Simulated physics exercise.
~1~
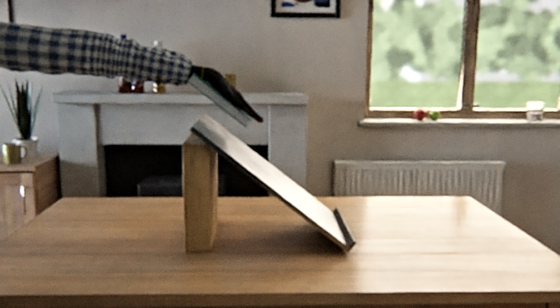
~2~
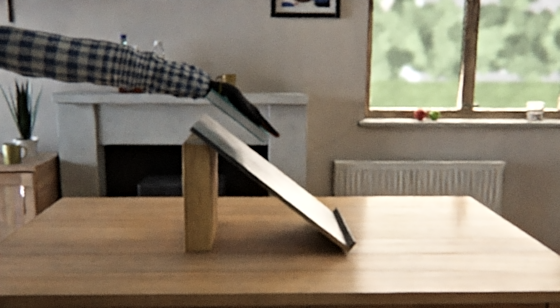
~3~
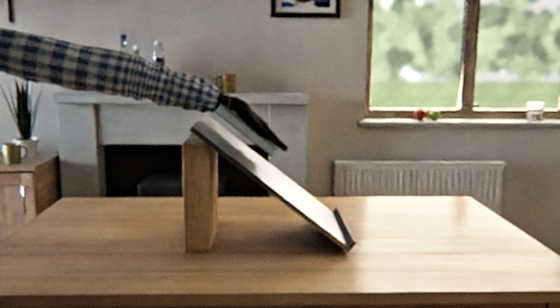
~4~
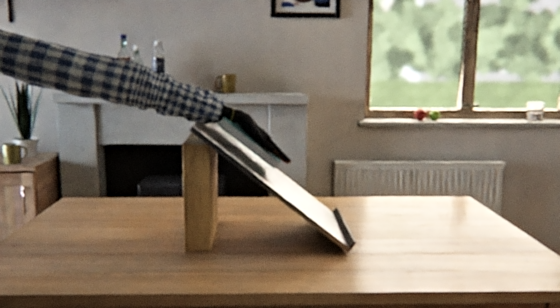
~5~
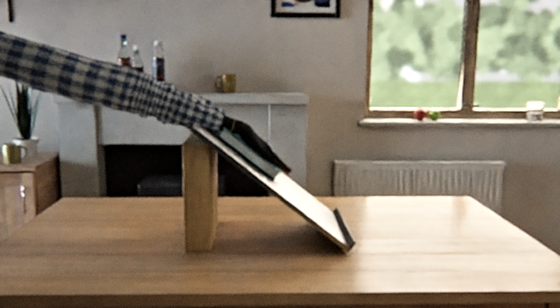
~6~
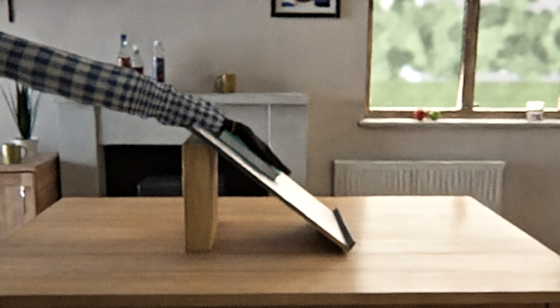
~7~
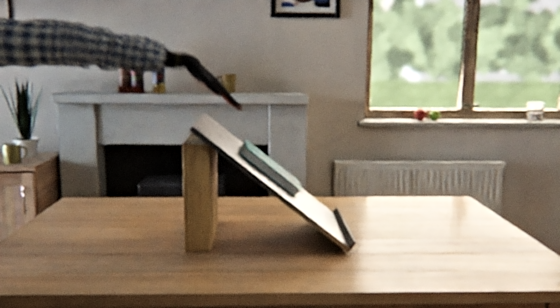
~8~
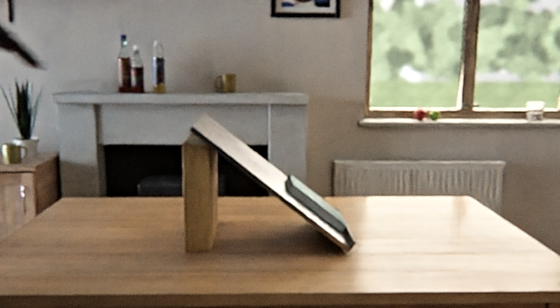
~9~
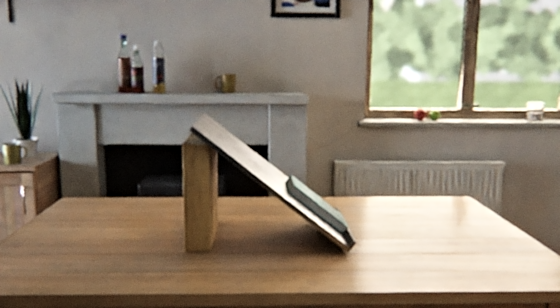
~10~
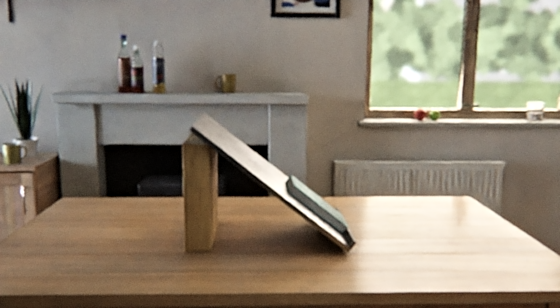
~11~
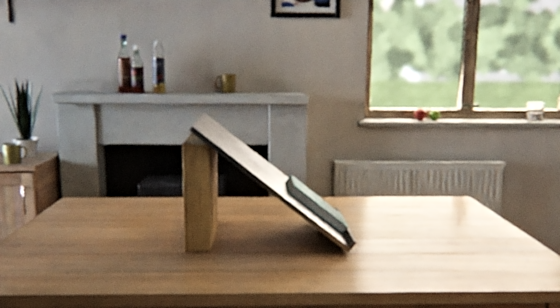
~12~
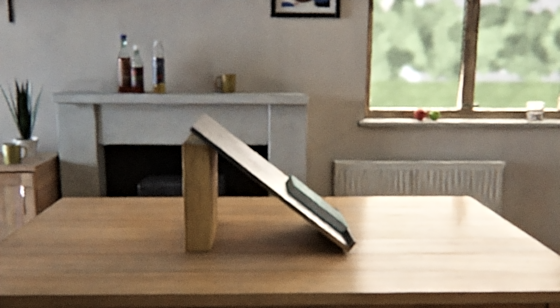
Turquoise book being placed on a sloping board by a gloved hand, then released, sliding down and resting near the bottom.
